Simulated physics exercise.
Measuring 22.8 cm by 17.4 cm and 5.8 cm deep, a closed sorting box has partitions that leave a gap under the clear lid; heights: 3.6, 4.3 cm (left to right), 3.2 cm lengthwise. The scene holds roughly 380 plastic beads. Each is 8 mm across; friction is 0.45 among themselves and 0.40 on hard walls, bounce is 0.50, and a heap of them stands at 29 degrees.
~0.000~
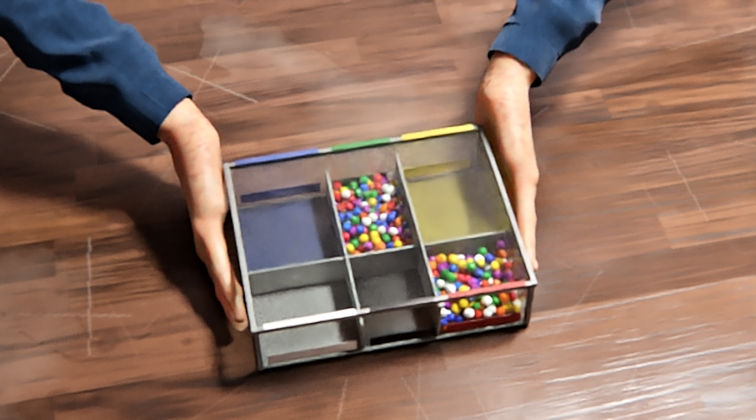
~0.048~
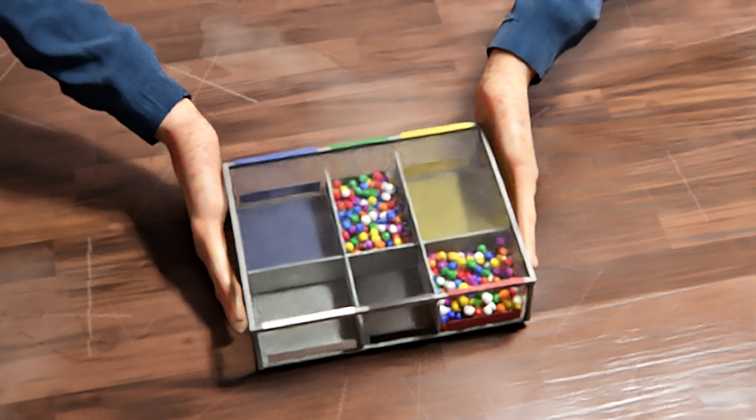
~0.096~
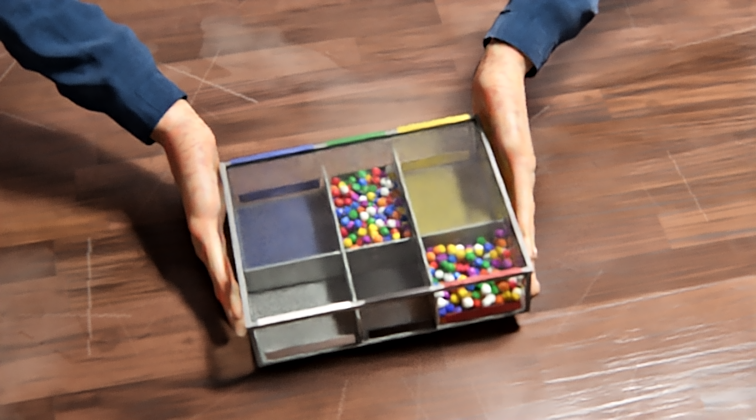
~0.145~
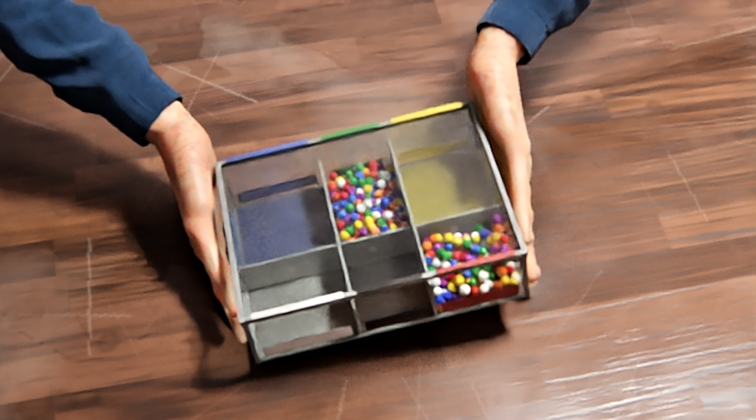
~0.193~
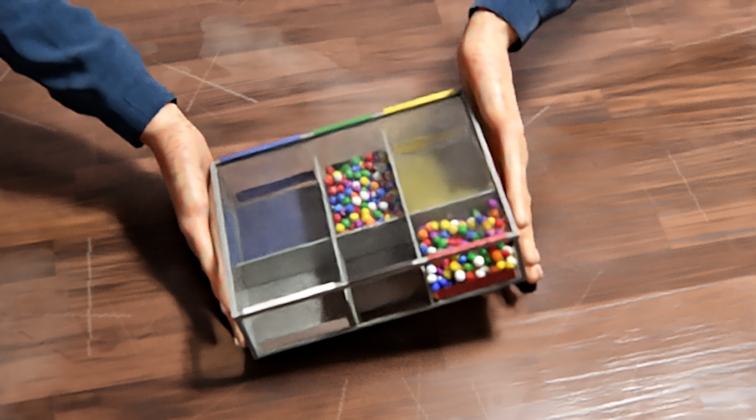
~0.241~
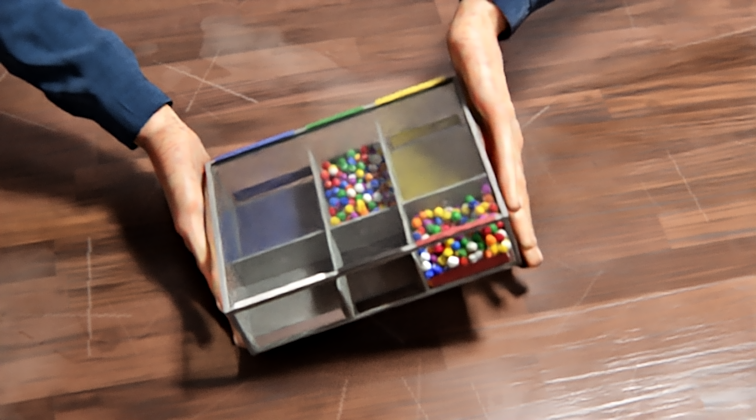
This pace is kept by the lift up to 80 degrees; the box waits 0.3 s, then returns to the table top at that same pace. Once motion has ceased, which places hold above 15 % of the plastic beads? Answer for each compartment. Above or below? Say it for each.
Red: Above, blue: Above, green: Above, yellow: Below, white: Below, black: Below.
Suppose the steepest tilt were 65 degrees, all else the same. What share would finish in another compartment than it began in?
About 10 per cent.
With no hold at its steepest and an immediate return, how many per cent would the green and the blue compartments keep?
That would leave green with 45 percent and blue with 25 percent.
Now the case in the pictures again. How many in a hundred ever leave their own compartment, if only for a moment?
Around 45 percent.
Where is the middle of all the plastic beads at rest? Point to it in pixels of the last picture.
I'd put it at about (351, 224).
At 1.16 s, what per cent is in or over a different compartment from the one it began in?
Value: Close to 25 %.
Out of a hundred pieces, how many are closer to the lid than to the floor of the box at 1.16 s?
Share: Approx. 30 %.
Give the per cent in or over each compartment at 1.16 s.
In per cent: Red 30, blue 15, green 45, yellow 5, white 0, black 5.
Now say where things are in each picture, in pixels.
The first frame shows box tilt 0 degrees, front corners at (256, 329) and (531, 282); red 45 %, green 55 %.
The second frame shows box tilt 1 degrees, front corners at (255, 328) and (530, 279).
The third frame shows box tilt 4 degrees, front corners at (251, 325) and (528, 269), lowest corner left back.
The fourth frame shows box tilt 8 degrees, front corners at (245, 319) and (522, 252), lowest corner left back.
The fifth frame shows box tilt 12 degrees, front corners at (237, 314) and (513, 234), lowest corner left back.
The sixth frame shows box tilt 17 degrees, front corners at (229, 310) and (502, 215), lowest corner left back; red 45 %, green 55 %. Its pace works out near 90 degrees a second.
After 1.16 s, tilt 80 degrees; red 30 %, blue 15 %, green 45 %, yellow 5 %, black 5 %.
After 1.77 s, tilt 41 degrees; red 20 %, blue 35 %, green 40 %, yellow 5 %.
After 2.43 s, tilt 0 degrees; red 20 %, blue 35 %, green 40 %, yellow 5 %.
At rest (2.9 s), red 20 %, blue 35 %, green 40 %, yellow 5 %, white 0 %, black 0 %.
